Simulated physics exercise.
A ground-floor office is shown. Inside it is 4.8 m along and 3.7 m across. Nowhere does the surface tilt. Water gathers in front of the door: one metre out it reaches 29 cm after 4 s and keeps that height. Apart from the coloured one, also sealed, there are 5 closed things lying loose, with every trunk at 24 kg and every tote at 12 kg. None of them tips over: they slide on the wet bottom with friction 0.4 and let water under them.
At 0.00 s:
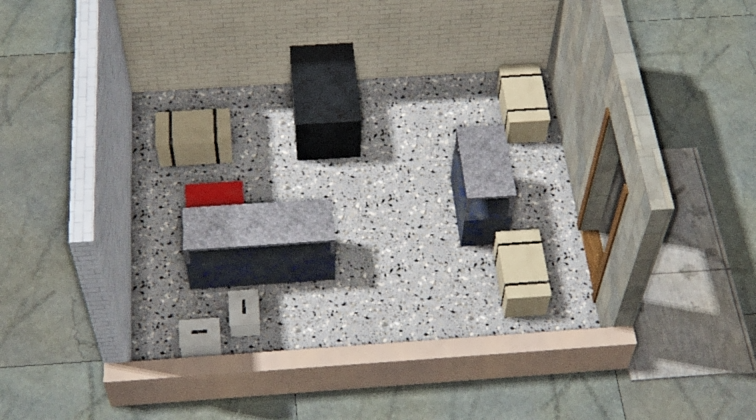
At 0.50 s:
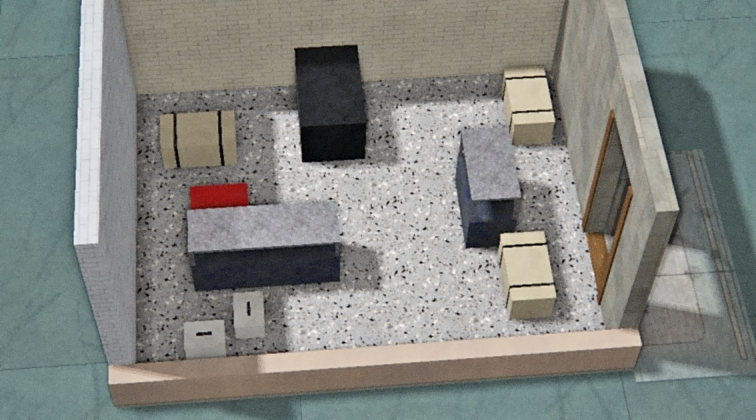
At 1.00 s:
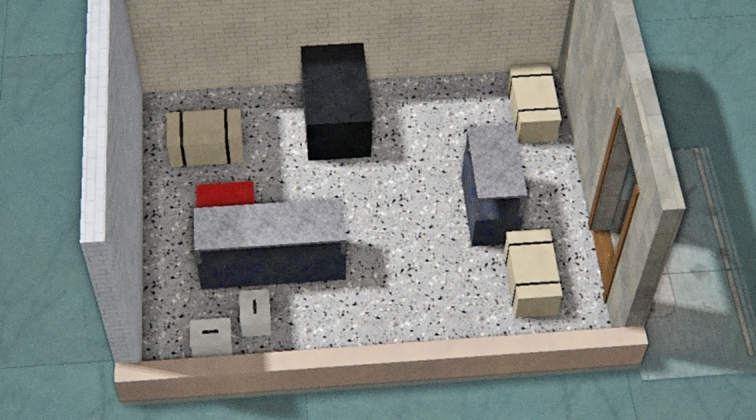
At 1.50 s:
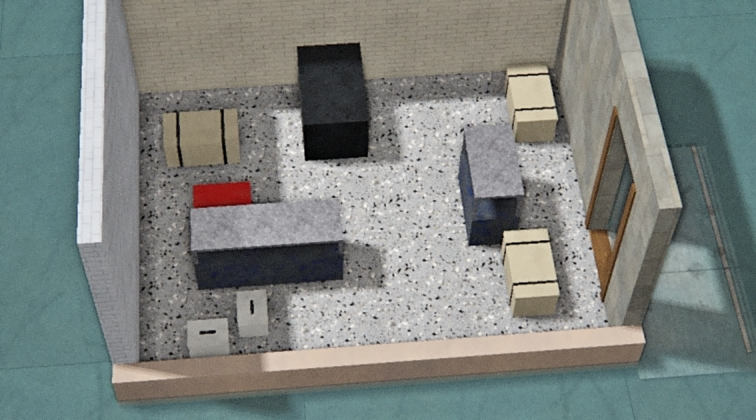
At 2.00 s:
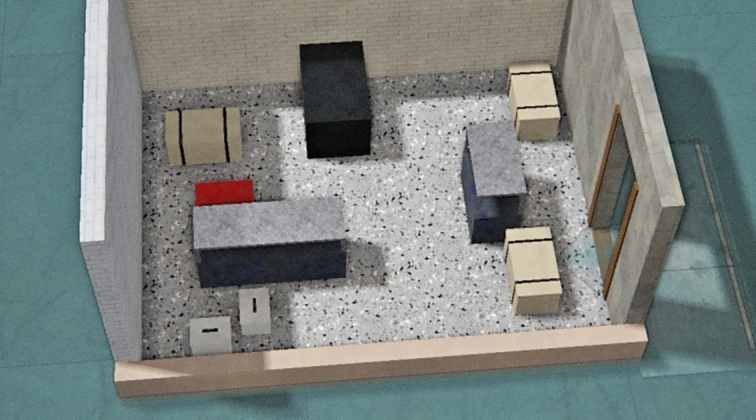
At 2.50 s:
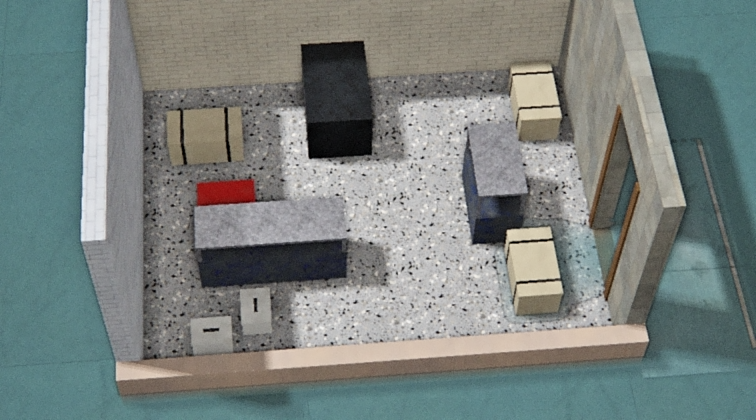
In this clip, bluish water covers the ground around a small office seen from above, then creeps through the doorway at right and spreads over the speckled floor near a tan trunk, while the red crate and other objects stay still.
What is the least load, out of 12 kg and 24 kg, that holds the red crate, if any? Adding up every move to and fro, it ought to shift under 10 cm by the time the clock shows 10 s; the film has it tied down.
Only the upper figure is adequate.
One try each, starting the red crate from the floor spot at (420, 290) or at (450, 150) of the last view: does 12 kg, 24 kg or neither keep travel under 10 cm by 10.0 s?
Try by try, no option works; any option works.
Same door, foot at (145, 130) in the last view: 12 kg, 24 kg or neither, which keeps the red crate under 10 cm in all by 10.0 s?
With that change, neither one suffices.
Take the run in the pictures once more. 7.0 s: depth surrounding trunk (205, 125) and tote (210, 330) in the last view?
Depth approx. 2 cm / 16 cm.
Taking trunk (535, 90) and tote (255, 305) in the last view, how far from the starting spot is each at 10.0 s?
80 cm and 300 cm respectively.
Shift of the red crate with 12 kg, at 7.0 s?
About 0 cm off its spot.
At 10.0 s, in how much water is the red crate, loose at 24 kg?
About 6 cm.
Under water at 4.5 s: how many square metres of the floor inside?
Close to 6.0 m2, I'd say.
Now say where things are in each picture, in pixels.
The first picture shows the red crate at (214, 198), on the bottom; 0.0 m2 under water; 0 of 6 have shifted.
The second picture shows the red crate at (219, 200) rests on the ground; water covers 0.0 m2; 0 of 6 have shifted.
The third picture shows the red crate at (225, 198) rests on the ground; 0.0 m2 under water; 0 of 6 have shifted.
The fourth picture shows the red crate at (222, 199) rests on the ground; water covers 0.0 m2; 0 of 6 have shifted.
The fifth picture shows the red crate at (225, 197) rests on the ground; water covers 0.2 m2; 0 of 6 have shifted.
The sixth picture shows the red crate at (226, 197), on the bottom; water covers 0.6 m2; 0 of 6 have shifted.
After 3.5 s the red crate would be 0 cm from its start with 12 kg and 0 cm from its start with 24 kg; 0 cm of water round it then.
After 4.5 s the red crate would be 0 cm from its start with 12 kg and 0 cm from its start with 24 kg; 0 cm of water round it then.
After 7.0 s the red crate would be 0 cm from its start with 12 kg and 0 cm from its start with 24 kg; 1 cm of water round it then.
After 10.0 s the red crate would be 40 cm from its start with 12 kg and 0 cm from its start with 24 kg; 6 cm of water round it then.
